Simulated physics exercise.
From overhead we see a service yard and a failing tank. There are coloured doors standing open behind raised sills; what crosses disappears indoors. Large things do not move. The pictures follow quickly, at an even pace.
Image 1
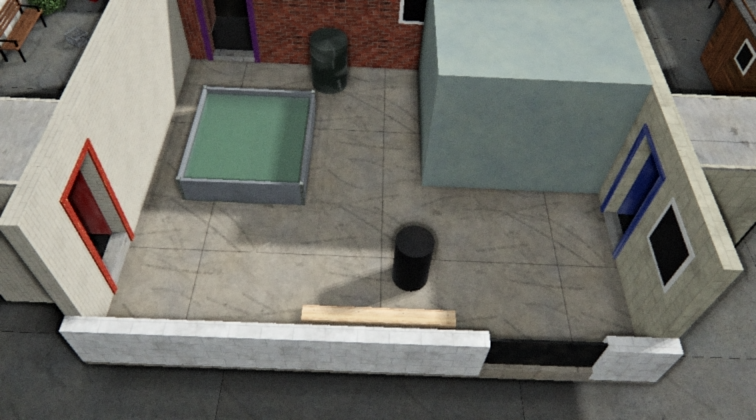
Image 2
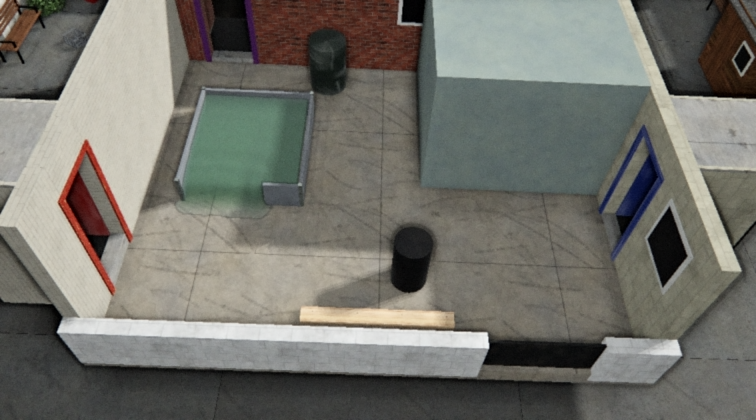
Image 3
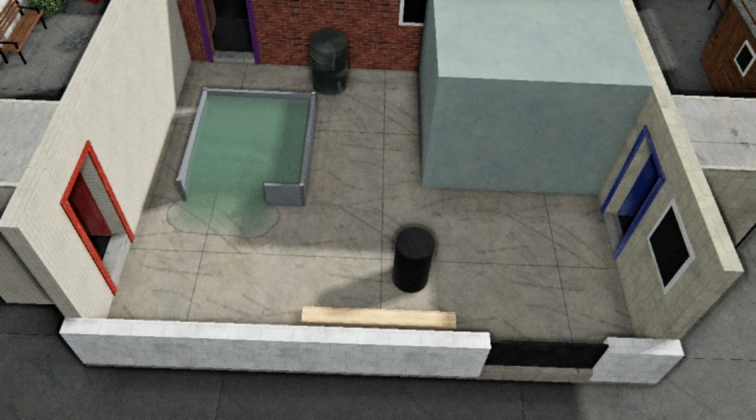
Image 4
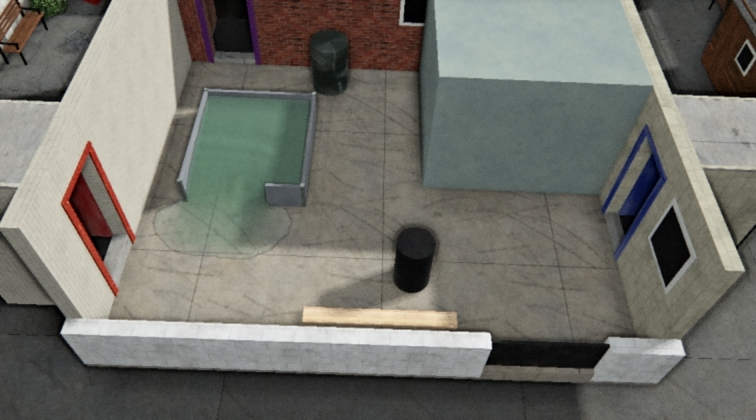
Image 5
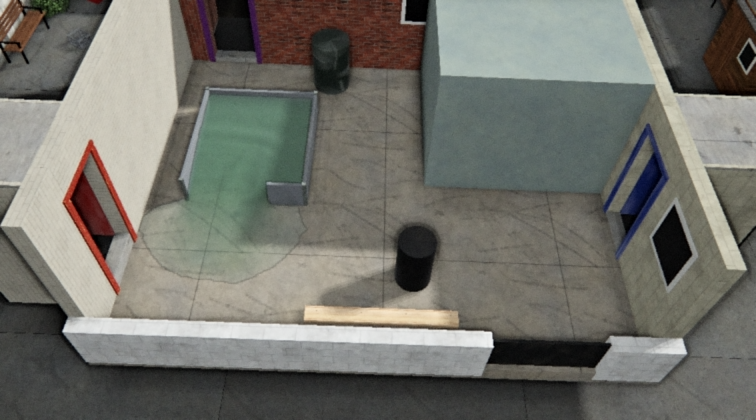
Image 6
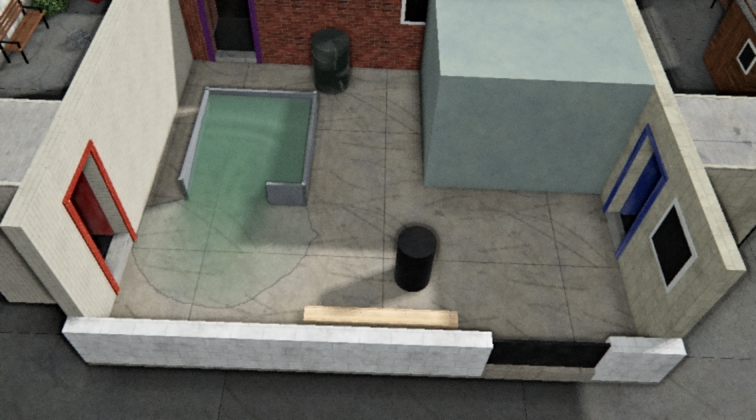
A walled service yard with a grey paved floor is seen from high overhead, the view all but still. A grey-rimmed tank of green water stands at the left, between open red and purple doorways, with a dark barrel, a black cylinder, a pale plank, a big blue-grey block and a blue door at right. The tank's front opens, and greenish water pours through the gap, spreading forward across the paving in a widening, thinning rounded sheet.
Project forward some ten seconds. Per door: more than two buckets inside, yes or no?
Per door - purple door: No, red door: No, blue door: Yes.
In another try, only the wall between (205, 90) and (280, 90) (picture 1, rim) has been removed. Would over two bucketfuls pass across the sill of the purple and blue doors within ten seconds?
The purple one exceeds it; the blue one falls short.
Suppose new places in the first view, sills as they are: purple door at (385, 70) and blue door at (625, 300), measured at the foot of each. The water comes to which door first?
The one to pick is the red one.
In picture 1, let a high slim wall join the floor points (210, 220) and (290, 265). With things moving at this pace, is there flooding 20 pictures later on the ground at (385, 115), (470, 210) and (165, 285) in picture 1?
Taking the points in order - unwetted, wetted, wetted.
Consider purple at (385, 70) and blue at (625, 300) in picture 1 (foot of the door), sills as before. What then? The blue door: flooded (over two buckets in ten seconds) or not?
I'd say the blue one tops the mark in the end.
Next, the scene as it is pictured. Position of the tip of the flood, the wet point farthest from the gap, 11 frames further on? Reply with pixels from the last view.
The front tops out at about (389, 350).
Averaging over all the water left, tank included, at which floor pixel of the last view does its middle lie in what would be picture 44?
My pick is pixel (296, 237).
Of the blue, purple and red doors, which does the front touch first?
Soonest: The door marked red.
A moment on, water covers 20 % of the floor; the purple door not reached, the red door wet at the sill, nothing in, the blue door not reached.
Next, water covers 20 % of the floor; the purple door not reached, the red door wet at the sill, nothing in, the blue door not reached.
Then, water covers 30 % of the floor; the purple door not reached, the red door wet at the sill, nothing in, the blue door not reached.
Later, water covers 65 % of the floor; the purple door not reached, the red door wet at the sill, nothing in, the blue door wet at the sill, nothing in.
In the end, water covers 85 % of the floor; the purple door wet at the sill, nothing in, the red door wet at the sill, nothing in, the blue door over two buckets in.
